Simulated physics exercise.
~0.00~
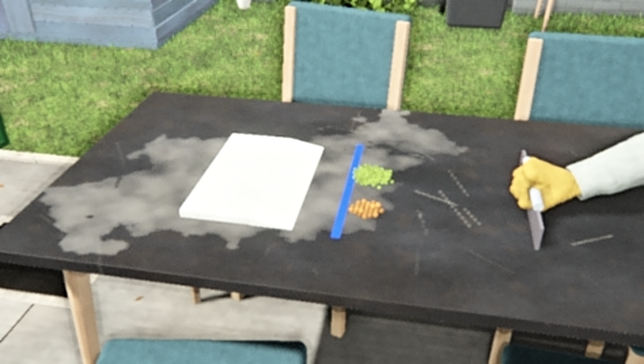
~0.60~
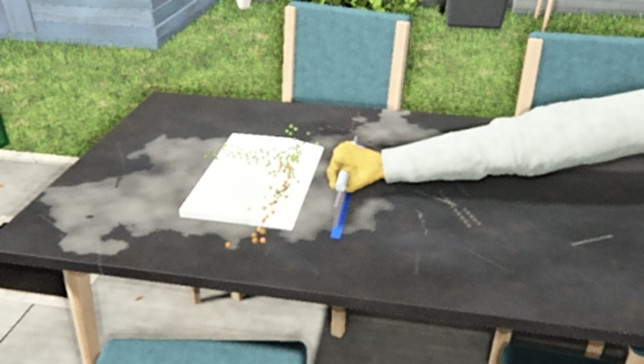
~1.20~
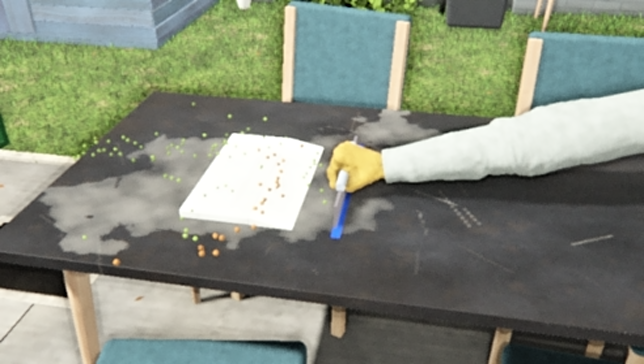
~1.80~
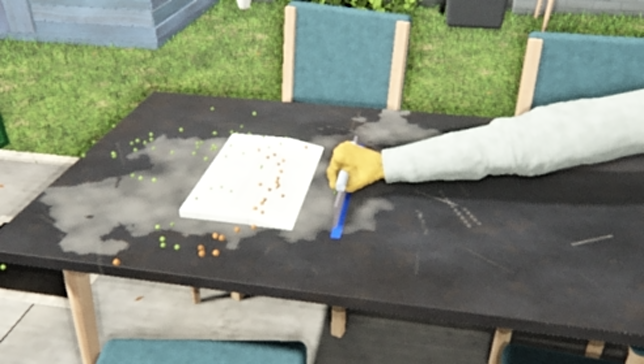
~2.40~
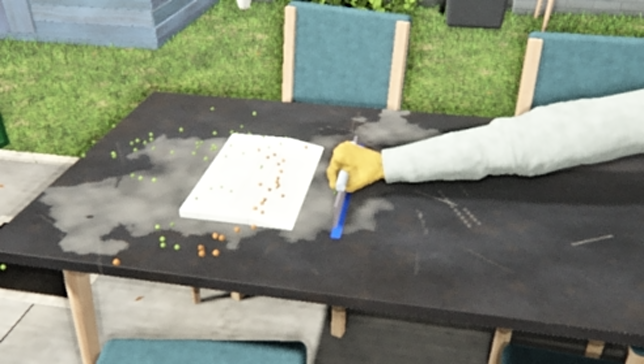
On a dark outdoor table with grey patches, a flat white slab lies to the left of a strip of blue tape, with a small pile of green bits and a nearer pile of orange bits beside the tape. A yellow-gloved hand holds a scraper upright at the right. The hand sweeps the scraper left and stops at the blue tape, sending both piles scattering over the slab. The green bits mostly fly across it to the table's left side, while the orange ones spread out. Finally, orange bits dot the slab and the near tabletop, and everything rests.
